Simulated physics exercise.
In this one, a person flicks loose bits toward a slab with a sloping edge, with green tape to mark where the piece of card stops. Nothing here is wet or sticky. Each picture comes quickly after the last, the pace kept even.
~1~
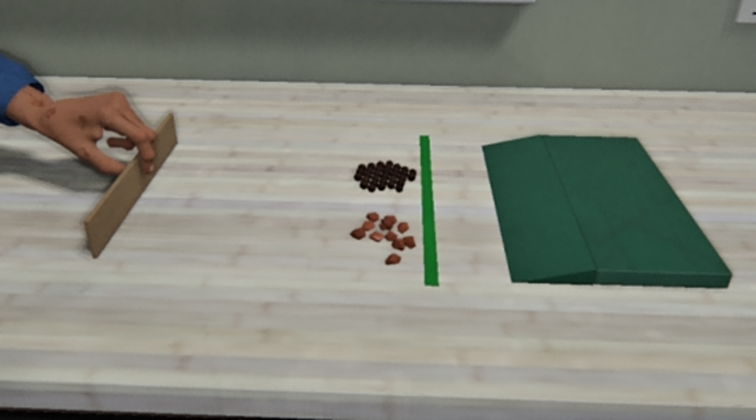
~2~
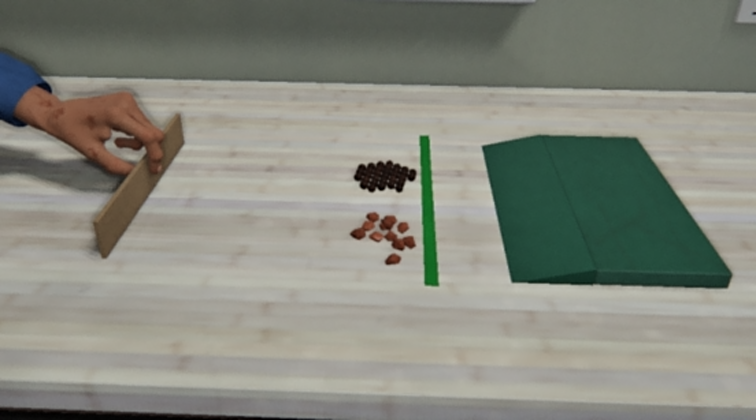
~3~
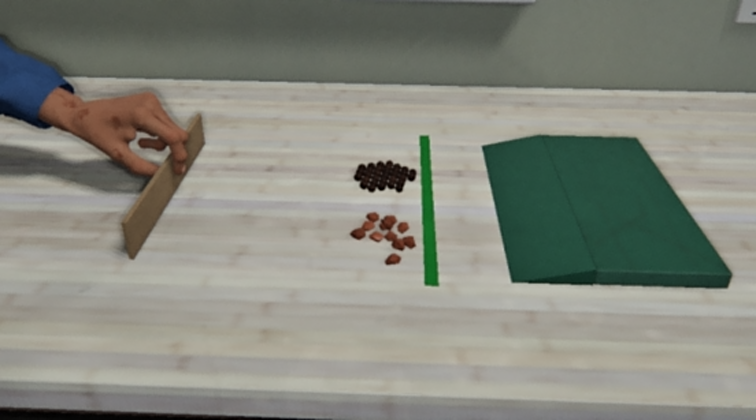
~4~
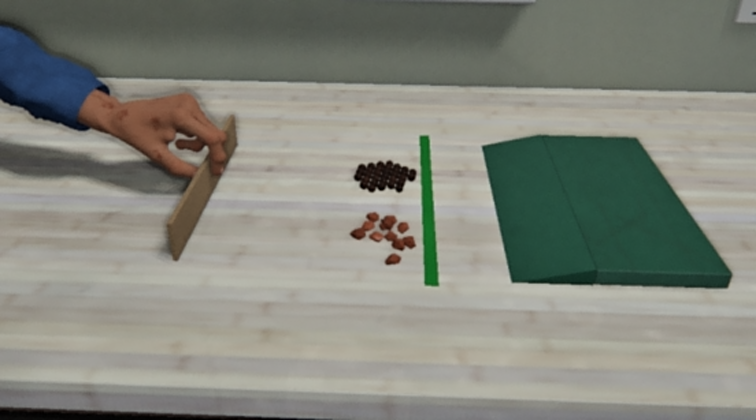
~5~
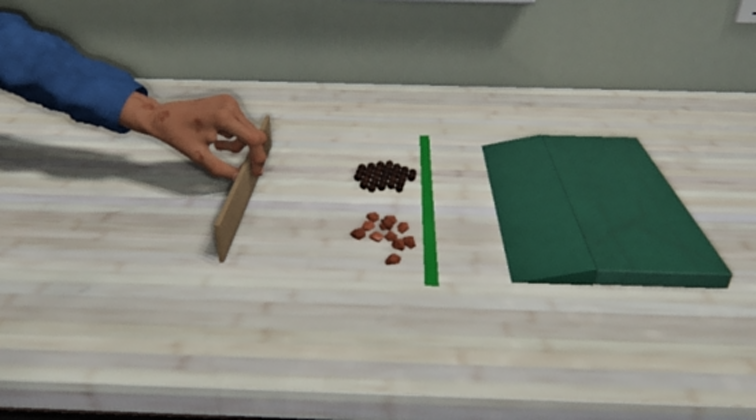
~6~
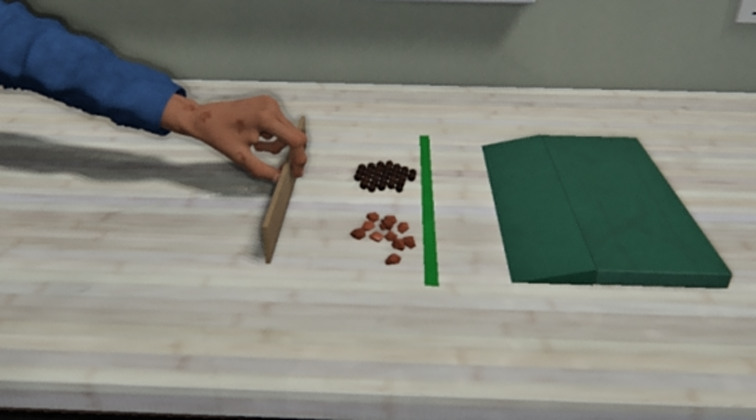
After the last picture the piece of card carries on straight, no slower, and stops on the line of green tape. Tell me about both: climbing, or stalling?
I'd expect the near lot to fall back short and the far lot to get at least partly up.
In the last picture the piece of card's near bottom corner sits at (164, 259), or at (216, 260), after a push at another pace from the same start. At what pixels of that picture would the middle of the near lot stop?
I'd put it around (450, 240) on the first run and around (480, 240) on the second.
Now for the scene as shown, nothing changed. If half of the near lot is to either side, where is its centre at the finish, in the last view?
Resting middle, last view: About (509, 238).
Then, 0.12 s past the last view, piece of card still moving, near (371, 165); near lot all short of the ramp; far lot all short of the ramp.
Then, 0.26 s past the last view, piece of card stopped at the green tape; near lot all short of the ramp; far lot a small part on the ramp, nearly all short of the ramp.
Then, 0.54 s past the last view, piece of card stopped at the green tape; near lot about half on the ramp, about half short of the ramp; far lot about half past the top, about half on the ramp.
Finally, piece of card stopped at the green tape; near lot none past the top, about half on the ramp, about half short of the ramp; far lot about two thirds past the top, a small part on the ramp, about a quarter short of the ramp.
